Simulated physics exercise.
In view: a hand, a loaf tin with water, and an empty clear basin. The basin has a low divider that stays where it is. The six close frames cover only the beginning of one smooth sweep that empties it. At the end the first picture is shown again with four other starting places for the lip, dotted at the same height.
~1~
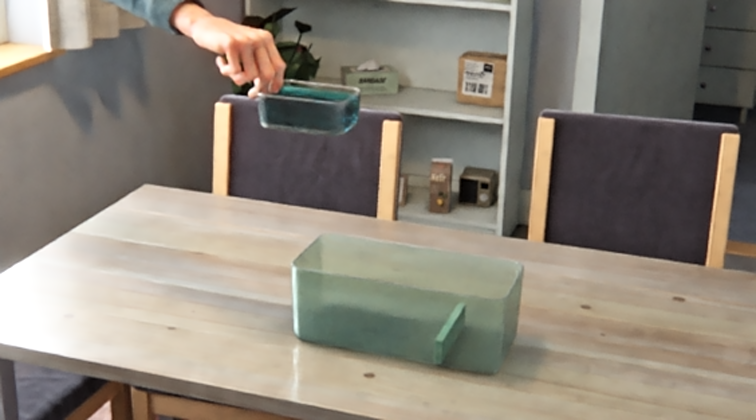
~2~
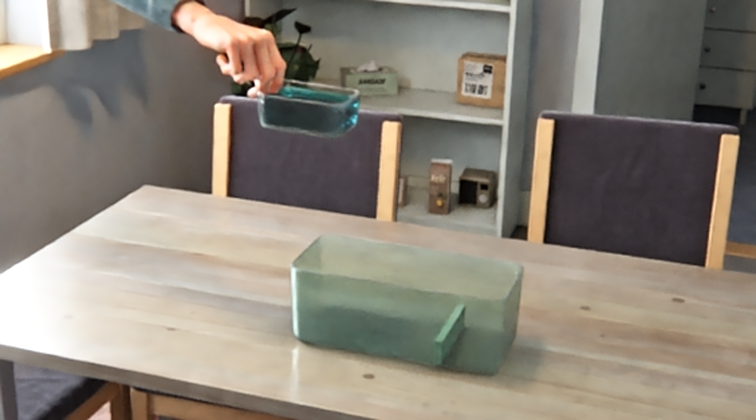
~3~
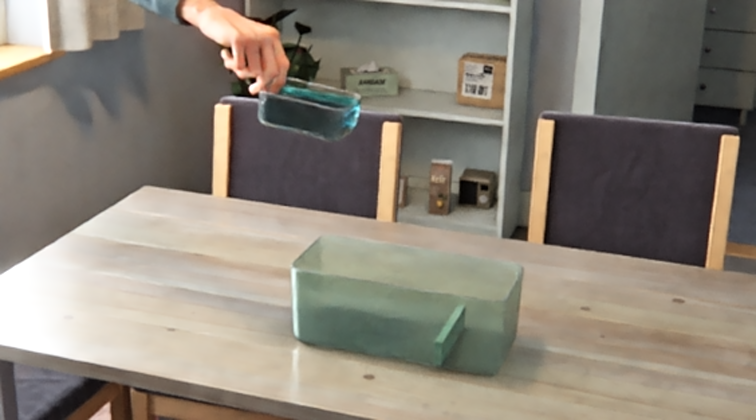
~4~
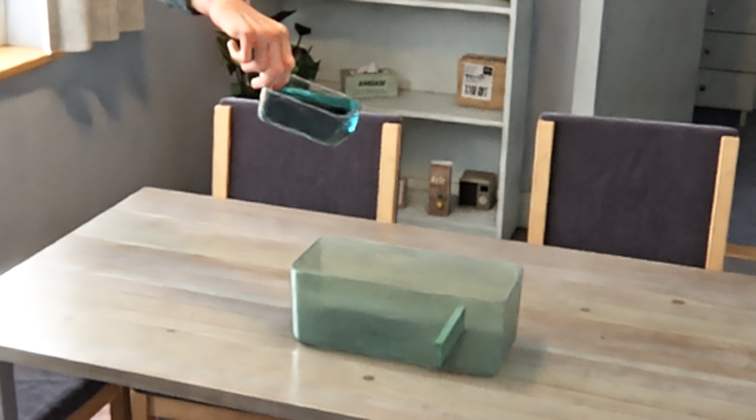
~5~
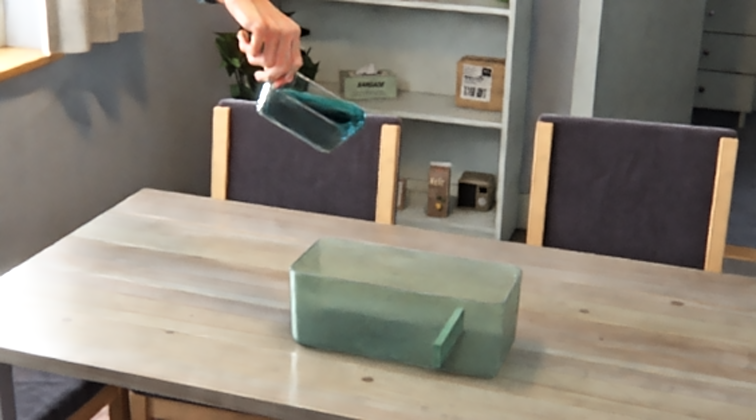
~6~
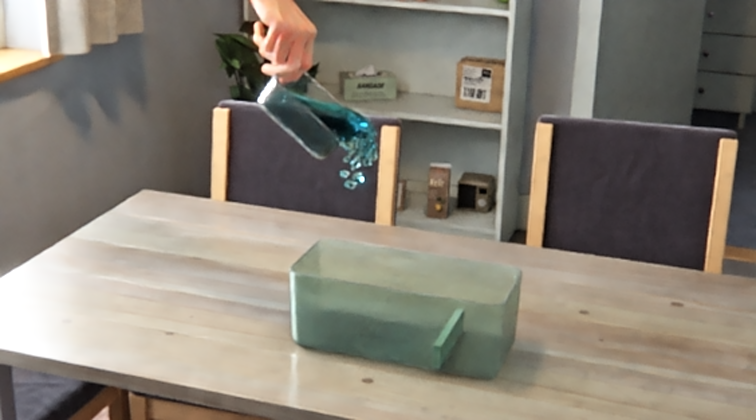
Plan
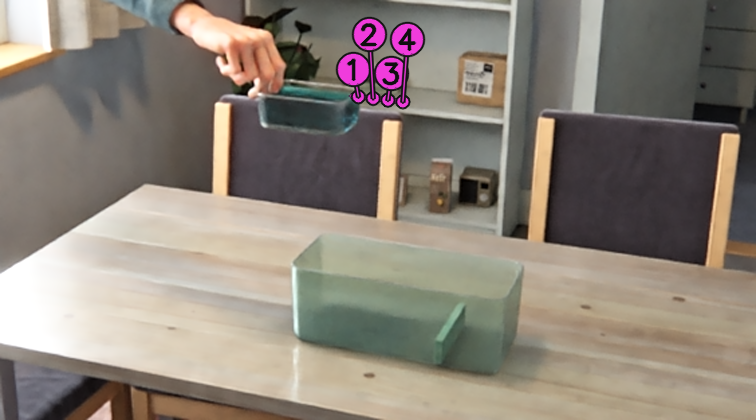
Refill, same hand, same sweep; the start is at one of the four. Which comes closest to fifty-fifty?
4 works best here.
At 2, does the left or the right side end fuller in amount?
The left side.
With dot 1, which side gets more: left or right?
More ends on the left.
In magenta, 1 at (358, 96); 2 at (373, 98); 3 at (387, 100); 4 at (402, 101).
If 1 is chosen, about 87 % ends left of the wall and 10 % right of it; 4 % is lost outside.
If 2 is chosen, about 89 % ends left of the wall and 6 % right of it; 4 % is lost outside.
If 3 is chosen, about 74 % ends left of the wall and 21 % right of it; 5 % is lost outside.
If 4 is chosen, about 46 % ends left of the wall and 49 % right of it; 4 % is lost outside.
